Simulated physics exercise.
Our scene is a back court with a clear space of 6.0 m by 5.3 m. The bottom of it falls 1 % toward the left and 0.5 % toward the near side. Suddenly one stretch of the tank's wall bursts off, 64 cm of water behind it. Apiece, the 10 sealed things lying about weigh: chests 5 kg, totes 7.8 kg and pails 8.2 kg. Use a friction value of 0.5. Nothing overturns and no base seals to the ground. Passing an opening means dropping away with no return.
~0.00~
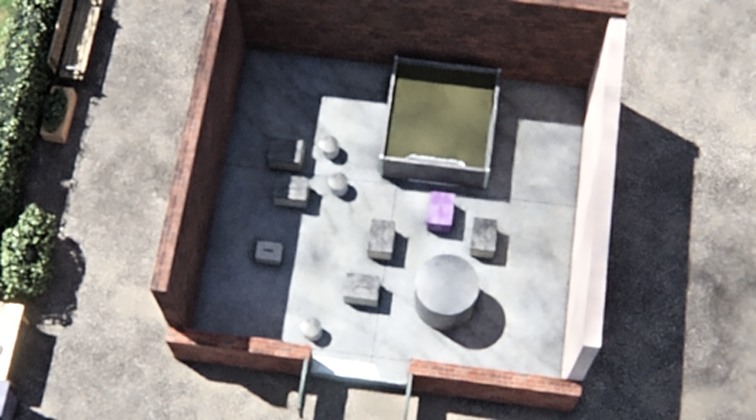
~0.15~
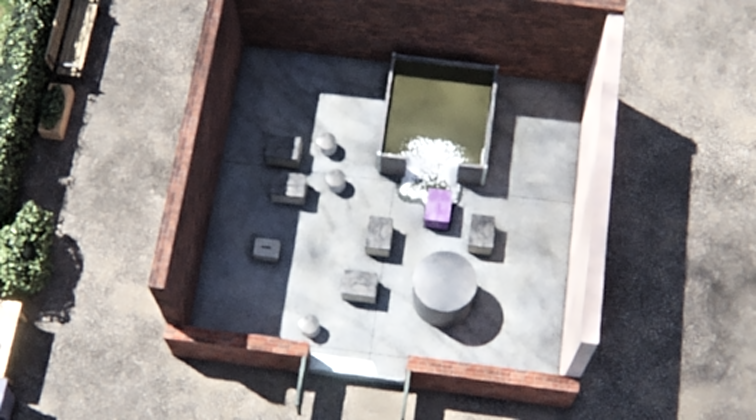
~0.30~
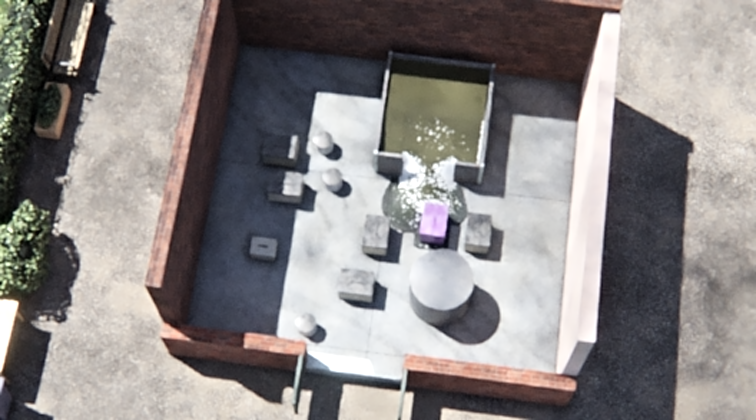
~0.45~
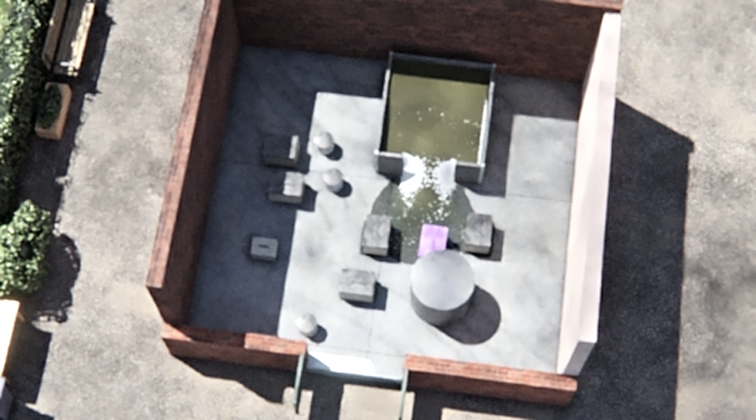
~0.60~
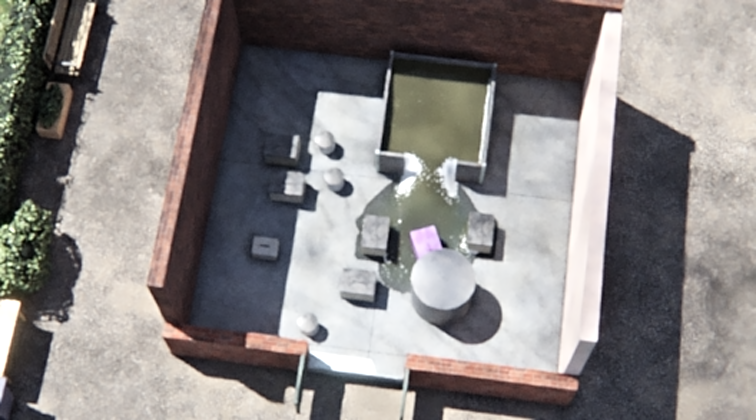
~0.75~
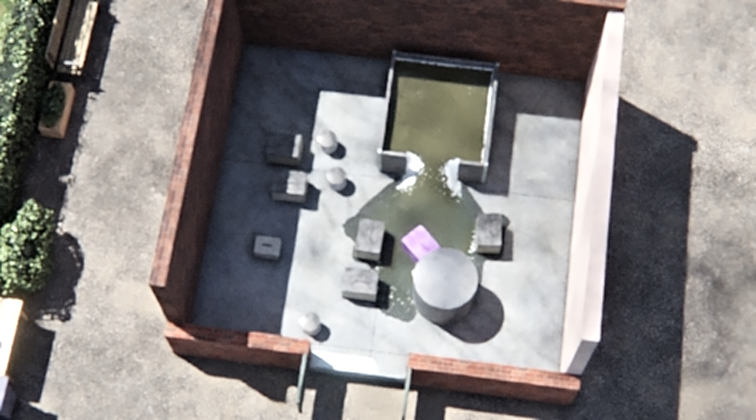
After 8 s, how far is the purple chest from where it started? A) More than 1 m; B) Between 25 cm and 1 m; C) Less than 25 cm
A, more than 1 m.
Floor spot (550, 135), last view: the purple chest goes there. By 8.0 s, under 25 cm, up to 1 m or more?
Outcome: It sits still.
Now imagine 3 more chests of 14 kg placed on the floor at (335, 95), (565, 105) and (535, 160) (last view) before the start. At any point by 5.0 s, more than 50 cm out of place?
In that order: Short of it, less, less.
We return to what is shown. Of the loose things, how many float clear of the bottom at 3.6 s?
At that instant the tally stands at 2.
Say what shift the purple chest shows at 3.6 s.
By that time, close to 350 cm.
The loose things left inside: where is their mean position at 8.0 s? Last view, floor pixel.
Centred roughly on (329, 162).
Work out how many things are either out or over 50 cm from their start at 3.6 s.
By my tally, 5.
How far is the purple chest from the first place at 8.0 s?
Measured offset: Near 350 cm.
After 1.6 s the purple chest is near (342, 292), 2.2 m from its start, afloat; 0 of 10 are out; 3 afloat.
After 3.6 s the purple chest is near (239, 253), 3.4 m from its start, aground; 1 of 10 are out; 2 afloat.
After 5.6 s the purple chest is near (255, 127), 3.4 m from its start, afloat; 1 of 10 are out; 2 afloat.
After 8.0 s the purple chest is near (291, 53), 3.7 m from its start, afloat; 1 of 10 are out; 3 afloat.
